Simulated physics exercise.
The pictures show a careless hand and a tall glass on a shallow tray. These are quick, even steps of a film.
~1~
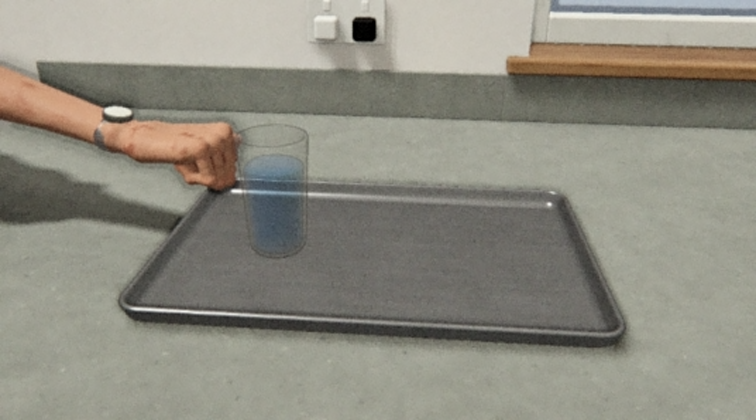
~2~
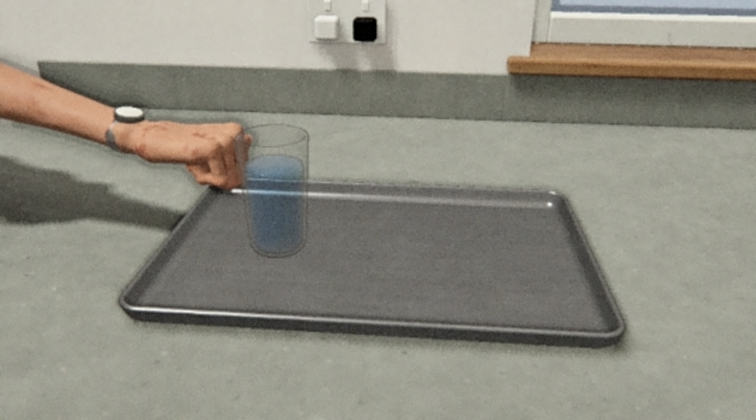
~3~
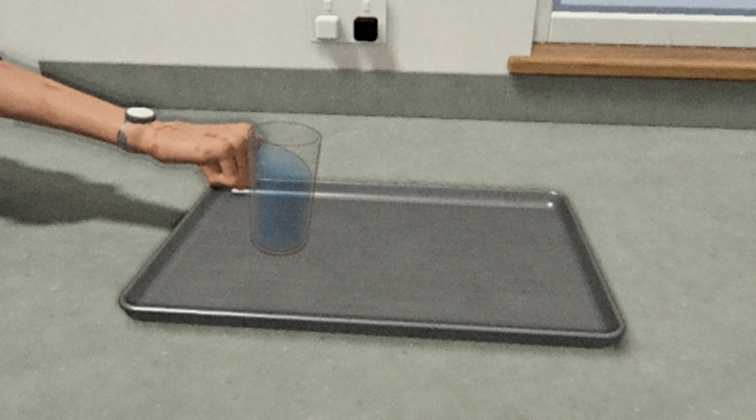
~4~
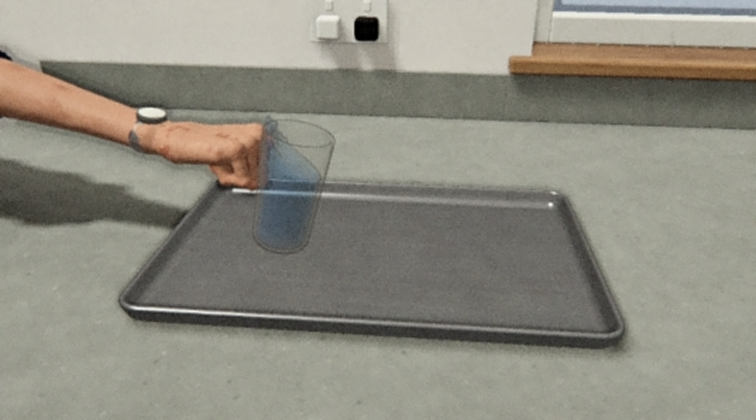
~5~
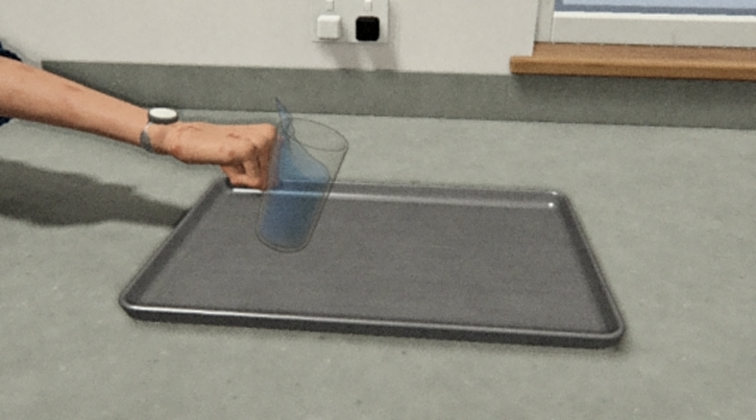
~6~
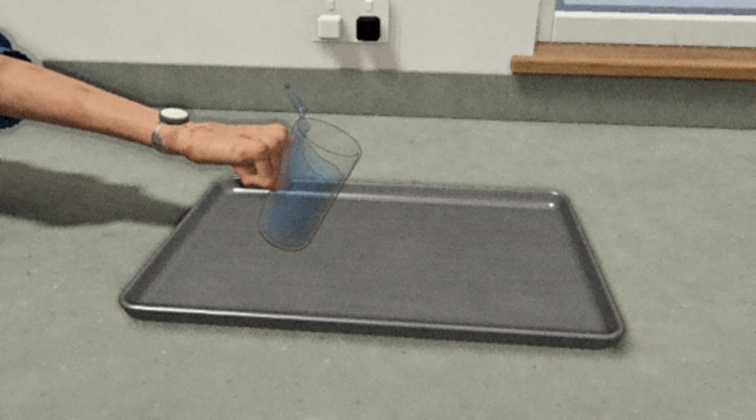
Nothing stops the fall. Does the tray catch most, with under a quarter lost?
In the end a quarter and more lands beyond the tray.
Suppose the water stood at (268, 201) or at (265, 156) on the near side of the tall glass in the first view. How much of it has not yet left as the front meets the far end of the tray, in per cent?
The first gives 55 %, the second 50 %.
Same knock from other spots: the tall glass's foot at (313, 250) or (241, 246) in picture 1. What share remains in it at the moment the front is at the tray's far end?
Roughly 60 per cent, and 50 per cent.
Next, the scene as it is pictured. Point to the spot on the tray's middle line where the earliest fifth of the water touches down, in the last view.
Roughly at (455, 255).
A moment on, the tall glass is falling and 99 per cent is in the glass, 0 on the tray and 1 above or beyond its rim.
Next, the tall glass lies on its side and 56 per cent is in the glass, 35 on the tray and 9 above or beyond its rim.
Then the tall glass lies on its side and 30 per cent is in the glass, 51 on the tray and 19 above or beyond its rim.
Later the tall glass lies on its side and 16 per cent is in the glass, 45 on the tray and 39 above or beyond its rim.
At rest 62 per cent is held by tray and glass, 38 is off the tray.
